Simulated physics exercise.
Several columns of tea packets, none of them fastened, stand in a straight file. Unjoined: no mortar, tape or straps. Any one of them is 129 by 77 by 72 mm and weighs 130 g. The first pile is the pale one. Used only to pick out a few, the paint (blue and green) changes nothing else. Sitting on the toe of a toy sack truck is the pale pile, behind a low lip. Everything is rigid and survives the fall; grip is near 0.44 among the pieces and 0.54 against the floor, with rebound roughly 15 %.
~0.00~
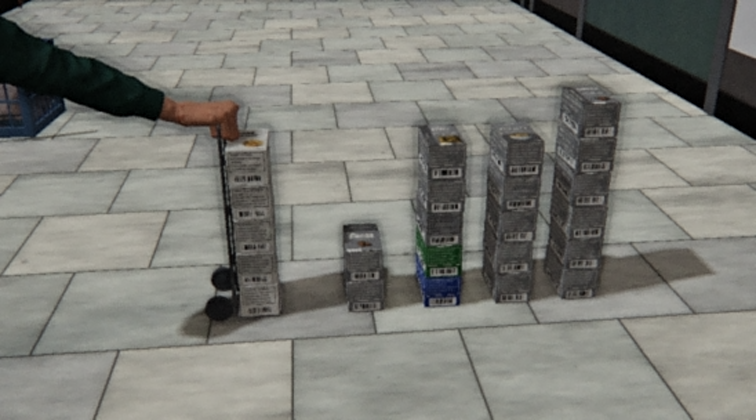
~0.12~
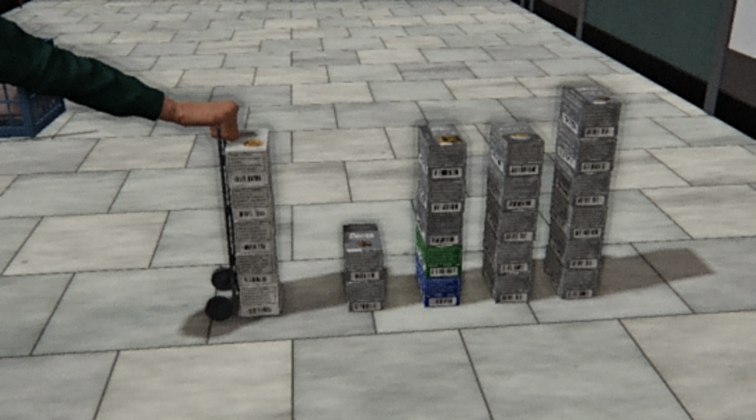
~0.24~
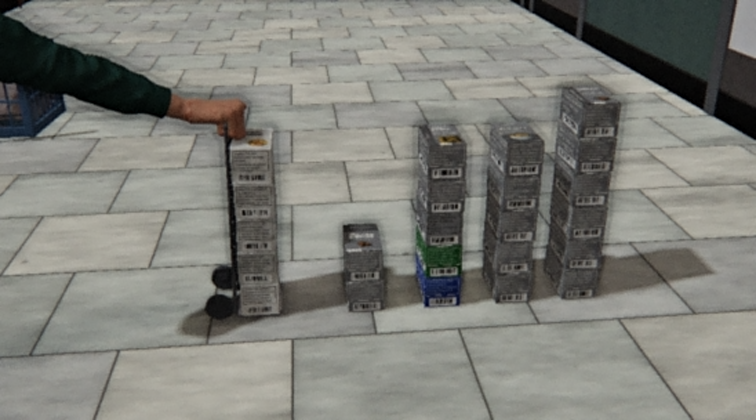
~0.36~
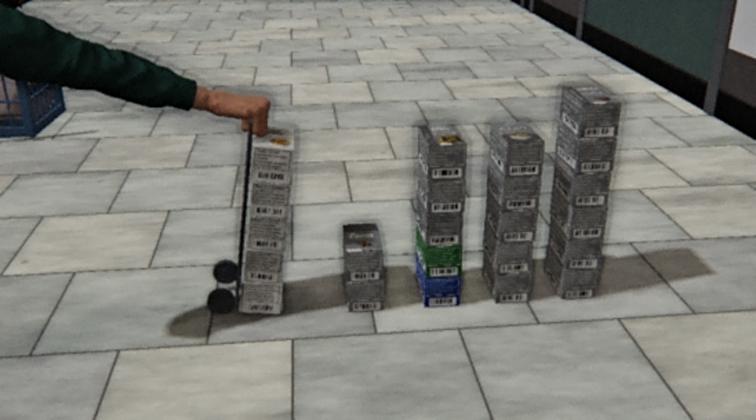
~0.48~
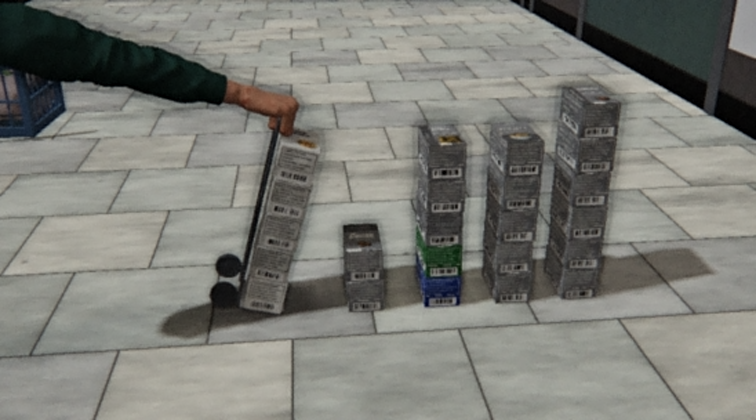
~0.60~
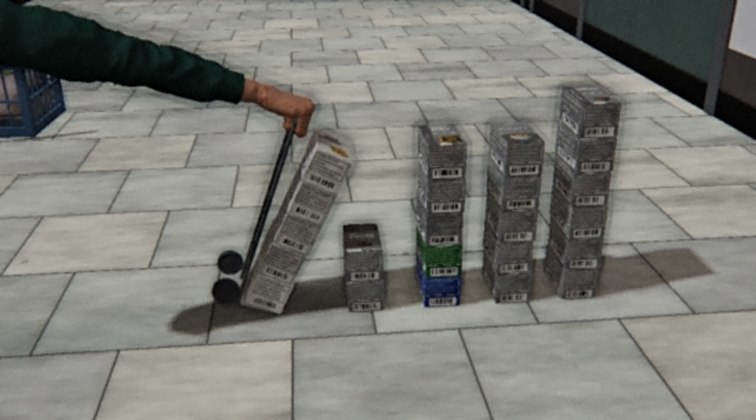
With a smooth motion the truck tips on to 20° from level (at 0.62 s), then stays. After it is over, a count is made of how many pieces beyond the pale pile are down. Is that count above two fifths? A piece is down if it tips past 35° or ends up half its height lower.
No, it is below two fifths.
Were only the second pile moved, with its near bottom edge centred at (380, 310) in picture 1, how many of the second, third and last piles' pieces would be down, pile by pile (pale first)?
You'd end with the second pile at 0, the third at 0 and the last at 0 down.
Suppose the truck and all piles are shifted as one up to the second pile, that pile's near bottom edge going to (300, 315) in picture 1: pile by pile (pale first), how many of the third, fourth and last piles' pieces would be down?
Down per pile: Third 0; fourth 0; last 0.
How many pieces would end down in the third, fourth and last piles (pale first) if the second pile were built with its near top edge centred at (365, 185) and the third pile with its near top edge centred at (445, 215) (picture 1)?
Pile by pile that makes third 3, fourth 5, last 6.
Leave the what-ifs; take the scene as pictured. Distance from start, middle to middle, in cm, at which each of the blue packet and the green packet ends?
Distances: Blue 0, green 0 (cm).
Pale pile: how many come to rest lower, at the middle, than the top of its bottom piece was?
Number of pale pieces - 2.
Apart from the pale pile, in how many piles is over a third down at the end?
Tally: 0.
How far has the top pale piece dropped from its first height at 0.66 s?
I'd put it at close to 4 cm below where it started.
After 0.66 s, 0 of the pale pile down; none of the 18 other packets down.
After 0.72 s, 5 of the pale pile down; none of the 18 other packets down.
After 0.86 s, 5 of the pale pile down; none of the 18 other packets down, 4 disturbed.
In the end (2.2 s), 5 of the pale pile down; none of the 18 other packets down, 4 disturbed; green packet unmoved; blue packet unmoved. That is 0 per cent. From the last view, middles, green packet near (441, 248), blue packet near (438, 278).
